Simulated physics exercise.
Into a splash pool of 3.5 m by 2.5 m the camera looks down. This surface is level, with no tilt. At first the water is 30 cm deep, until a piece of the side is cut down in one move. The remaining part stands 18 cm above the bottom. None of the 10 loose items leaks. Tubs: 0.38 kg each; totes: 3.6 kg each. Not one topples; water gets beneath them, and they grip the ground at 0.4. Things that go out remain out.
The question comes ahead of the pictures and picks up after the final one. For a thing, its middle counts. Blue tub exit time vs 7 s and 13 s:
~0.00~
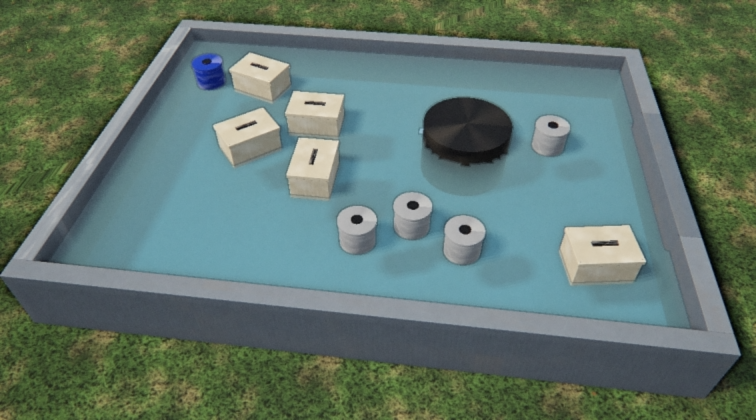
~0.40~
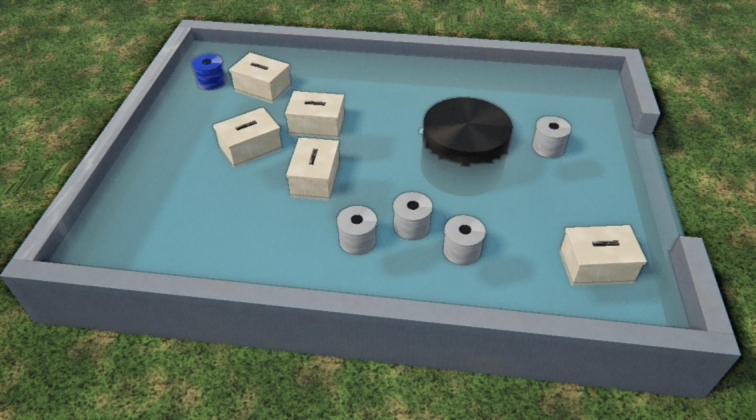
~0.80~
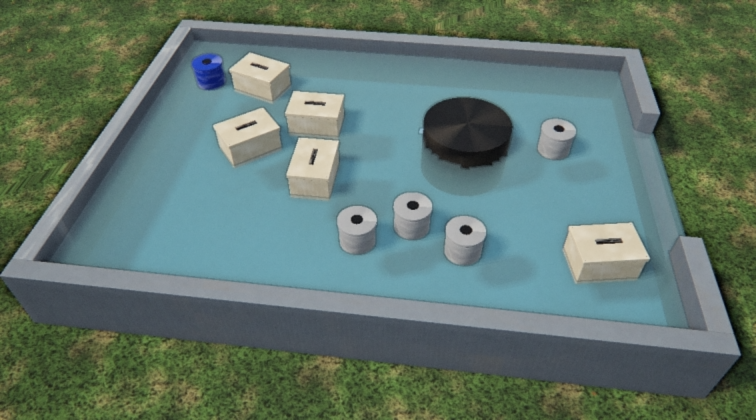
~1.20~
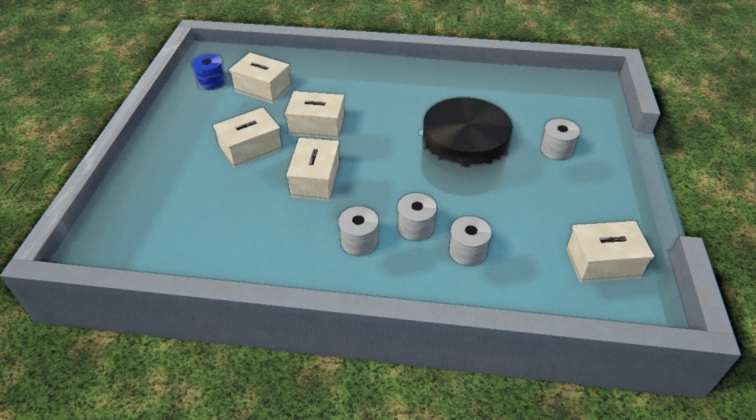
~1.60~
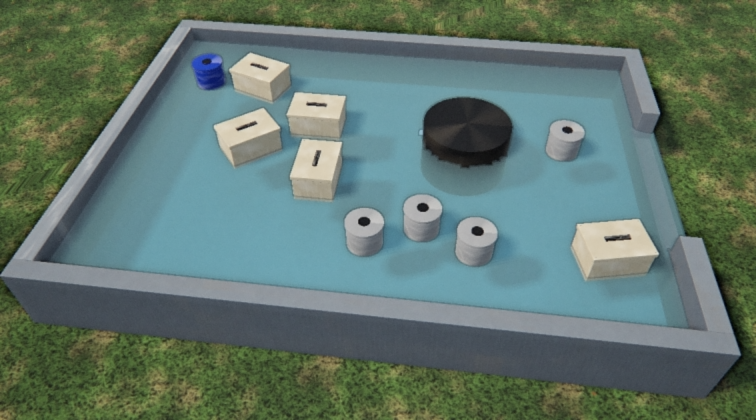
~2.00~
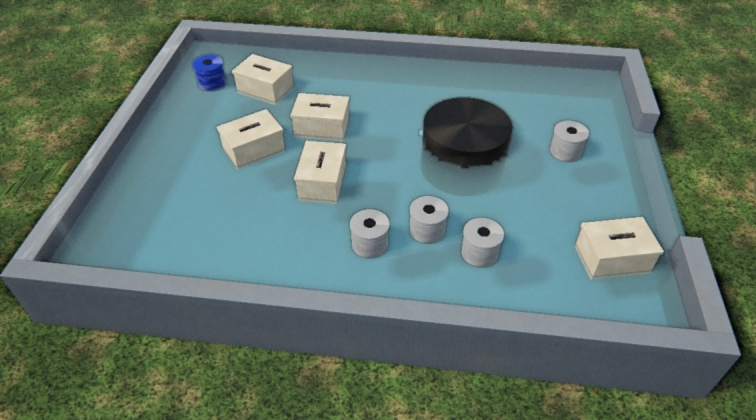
It ends up outside only after the last check, if ever.
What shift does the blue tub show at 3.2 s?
Displacement near 5 cm.
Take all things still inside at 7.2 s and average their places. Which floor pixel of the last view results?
It sits at about (401, 200).
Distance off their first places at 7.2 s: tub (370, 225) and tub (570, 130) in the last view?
30 cm, 50 cm.
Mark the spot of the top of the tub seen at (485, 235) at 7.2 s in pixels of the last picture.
Estimated top position: Near (538, 232).
After 3.2 s the blue tub is near (212, 66), 0.0 m from its start, afloat; 0 of 10 are out; 10 afloat.
After 7.2 s the blue tub is near (216, 68), 0.1 m from its start, afloat; 0 of 10 are out; 10 afloat.
After 12.0 s the blue tub is near (219, 70), 0.1 m from its start, afloat; 0 of 10 are out; 10 afloat.
After 16.0 s the blue tub is near (221, 71), 0.1 m from its start, afloat; 0 of 10 are out; 10 afloat.
